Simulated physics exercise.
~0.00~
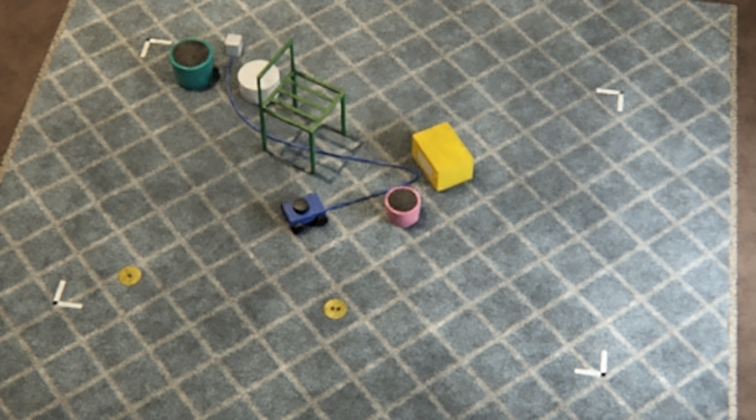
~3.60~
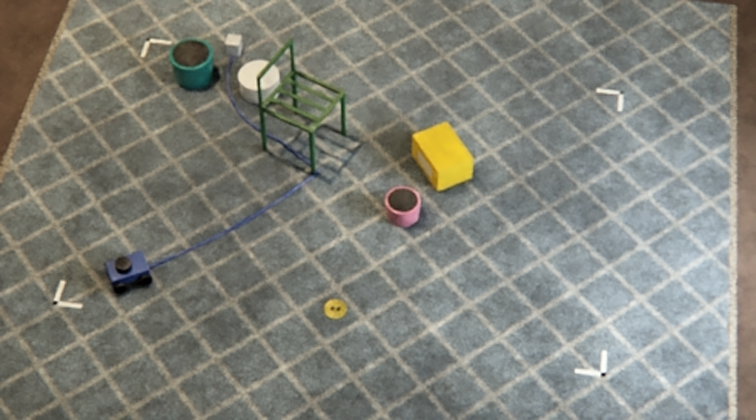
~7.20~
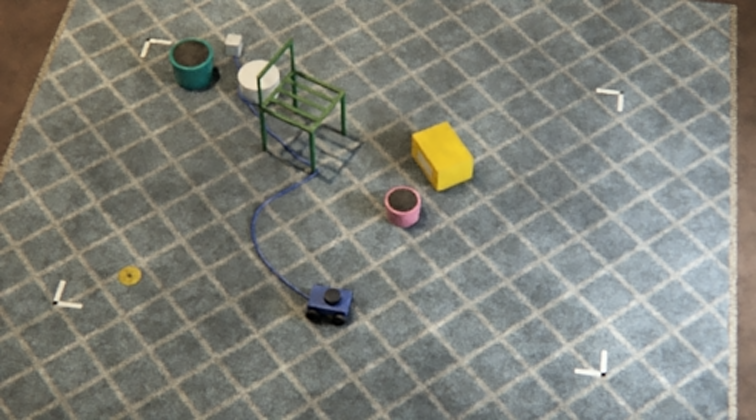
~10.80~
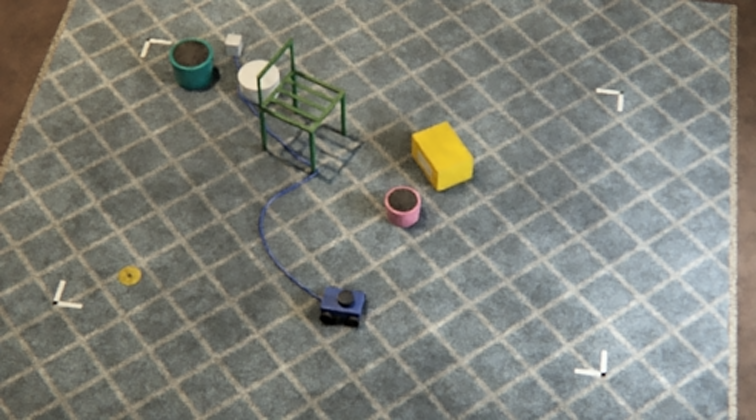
On a blue-grey carpet with a pale diamond pattern, marked off by white tape corners, a small blue cart sits beside a pink pot, trailing a blue lead that bends around a yellow carton and runs back past a green chair. The cart then appears far to the left, over one yellow mark, its lead no longer around the carton. Next it moves right, to the other yellow mark, the lead curving behind it from beneath the chair. Finally it shifts slightly farther right and stops there, while the chair, carton, white tub, teal pot and pink pot all stay put.
